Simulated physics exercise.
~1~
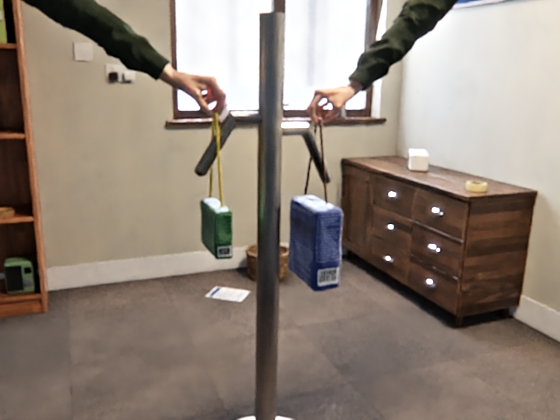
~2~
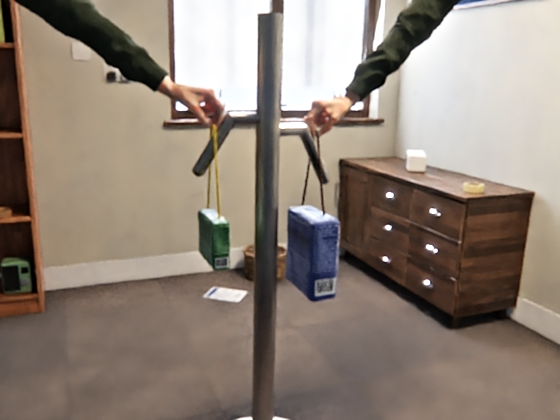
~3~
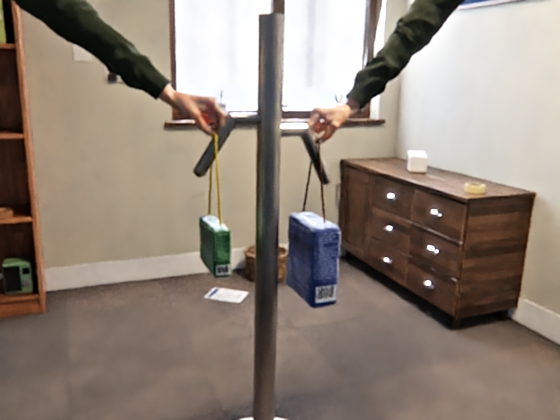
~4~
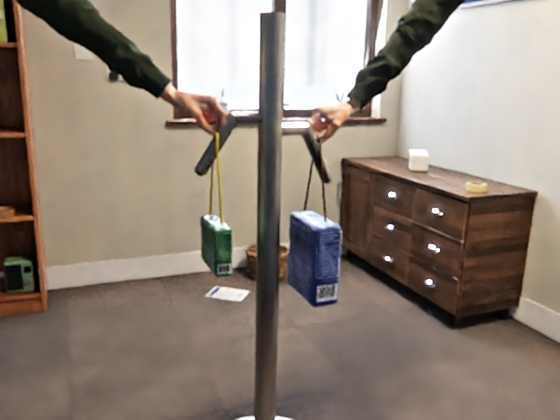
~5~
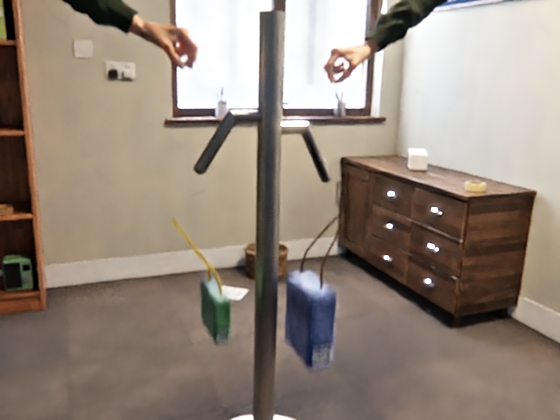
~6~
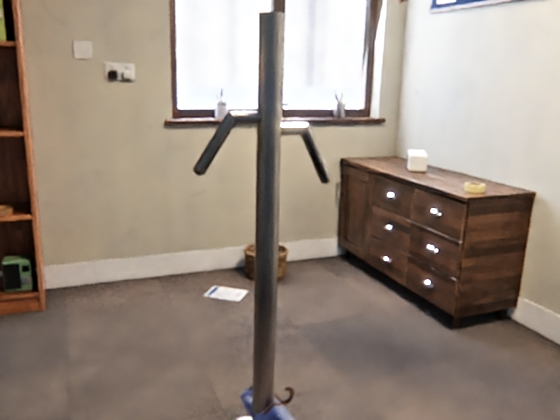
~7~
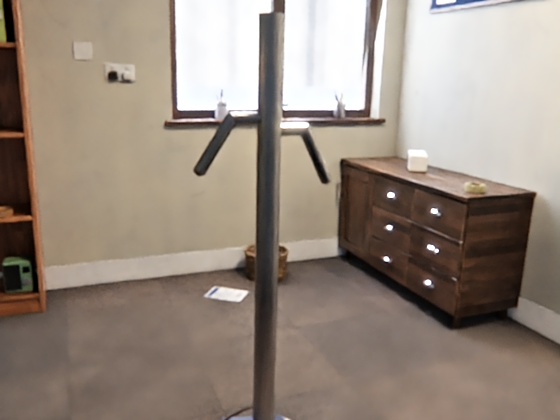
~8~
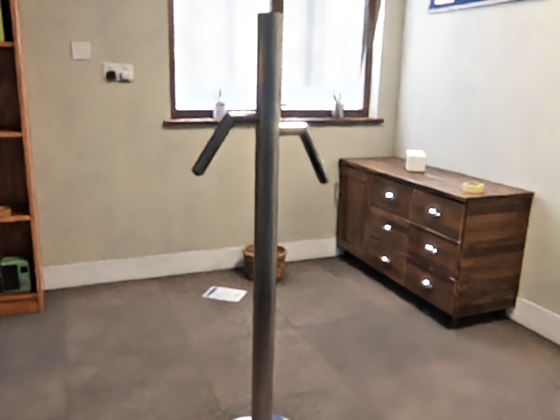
Green and blue packages being lowered by their loops onto downward-sloping pegs on a metal post, then released and dropping away.
